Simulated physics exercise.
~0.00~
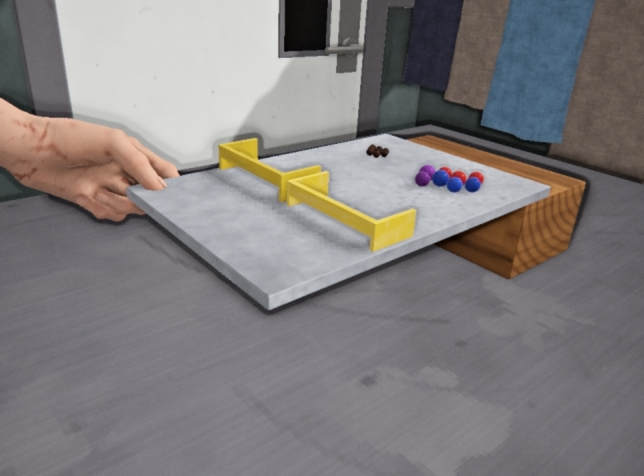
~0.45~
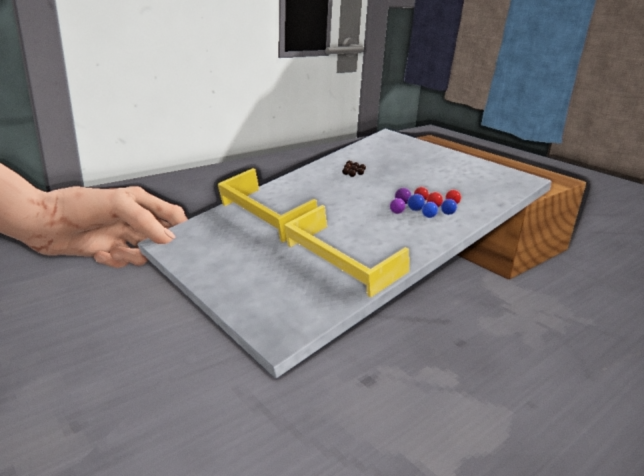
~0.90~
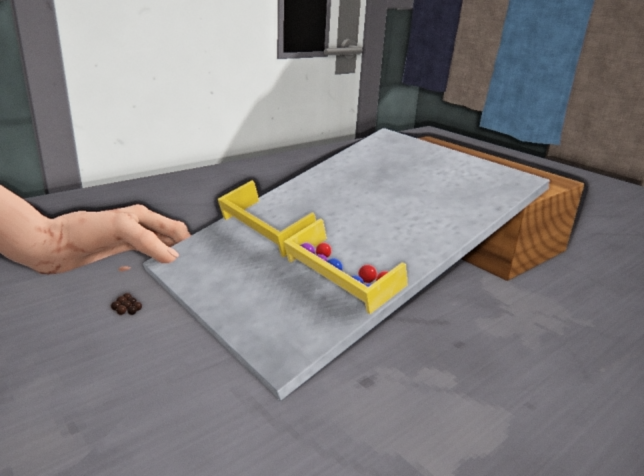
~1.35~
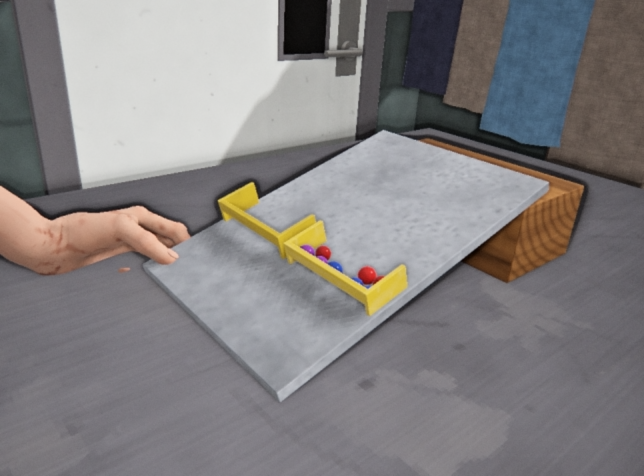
In this clip, a hand lowers the free end of a grey board propped on a wooden block, and colored balls and small dark pieces move down the slope. The balls stop behind a yellow bar, while the dark pieces pass the other, reach the counter, and disappear from view.
